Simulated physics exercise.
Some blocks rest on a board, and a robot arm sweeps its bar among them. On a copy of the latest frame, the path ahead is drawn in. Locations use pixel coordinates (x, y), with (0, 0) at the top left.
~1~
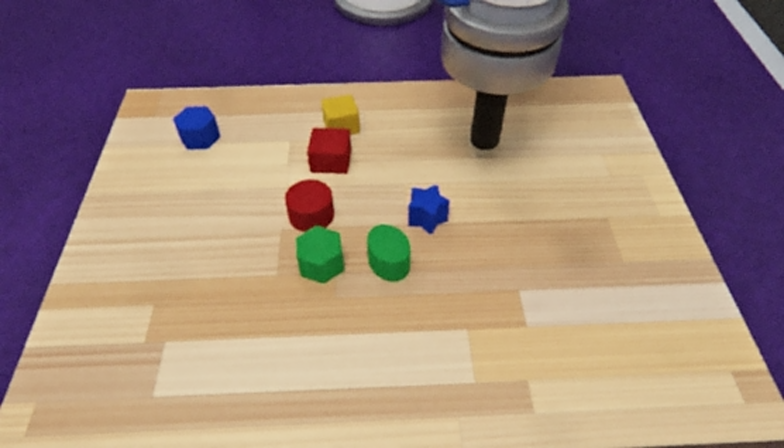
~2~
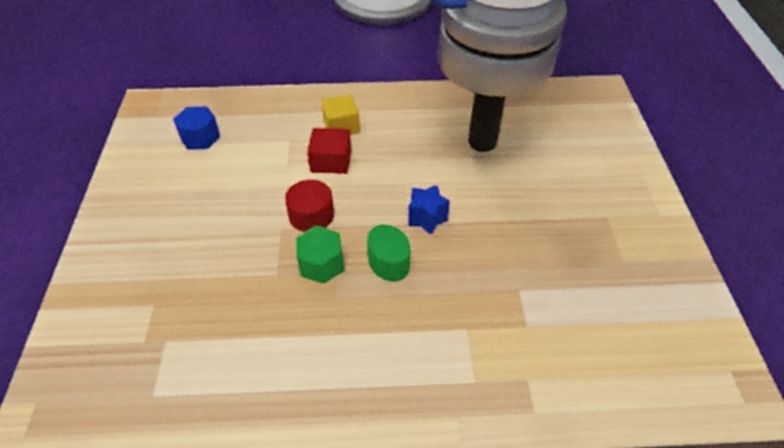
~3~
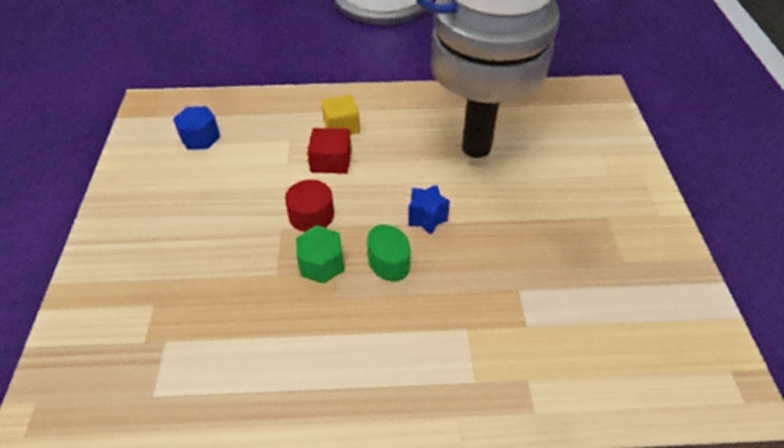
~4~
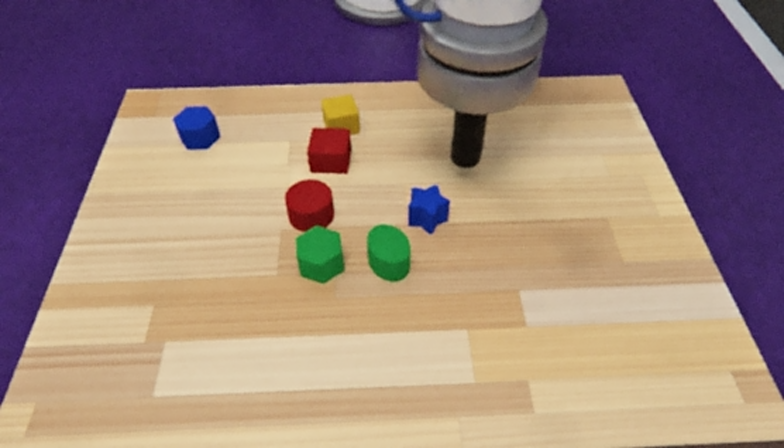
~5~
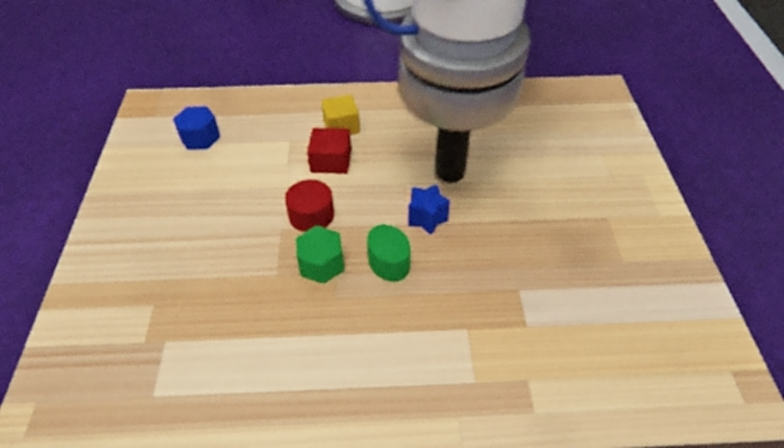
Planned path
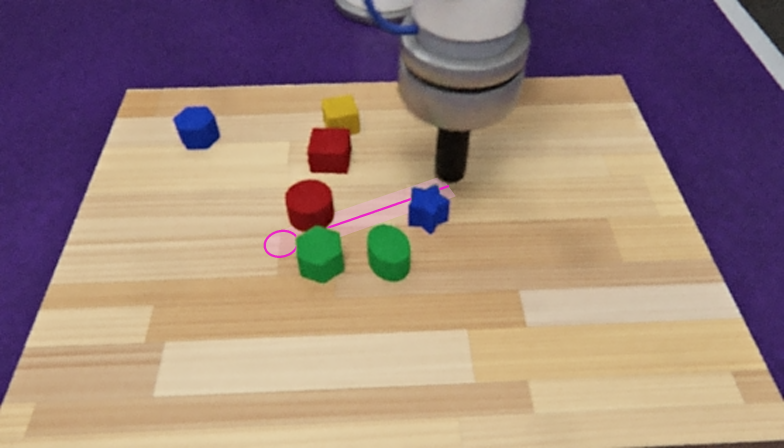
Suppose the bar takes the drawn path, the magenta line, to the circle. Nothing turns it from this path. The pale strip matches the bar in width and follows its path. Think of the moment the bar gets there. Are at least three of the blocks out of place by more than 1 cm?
I'd say no.
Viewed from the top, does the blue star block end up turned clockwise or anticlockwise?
Verdict: Counterclockwise.
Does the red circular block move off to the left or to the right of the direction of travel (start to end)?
Pushed right.
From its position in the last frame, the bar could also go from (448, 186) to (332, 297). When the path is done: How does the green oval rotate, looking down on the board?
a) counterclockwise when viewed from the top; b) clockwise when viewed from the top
Choice b: Clockwise when viewed from the top.
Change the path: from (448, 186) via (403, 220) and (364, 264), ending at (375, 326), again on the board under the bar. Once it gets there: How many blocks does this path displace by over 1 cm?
My guess is two.
Drawn move, in a line from (448, 186) to (281, 244).
The first path, step by step. One third of the way, bar (394, 192); blue star block (424, 201), turned 25° anticlockwise.
Two thirds of the way, bar (338, 211); red circular block (299, 195); blue star block (424, 201), turned 25° anticlockwise.
At the end, bar (278, 231); red circular block (270, 194); green six-sided block still; blue star block (424, 201), turned 25° anticlockwise.
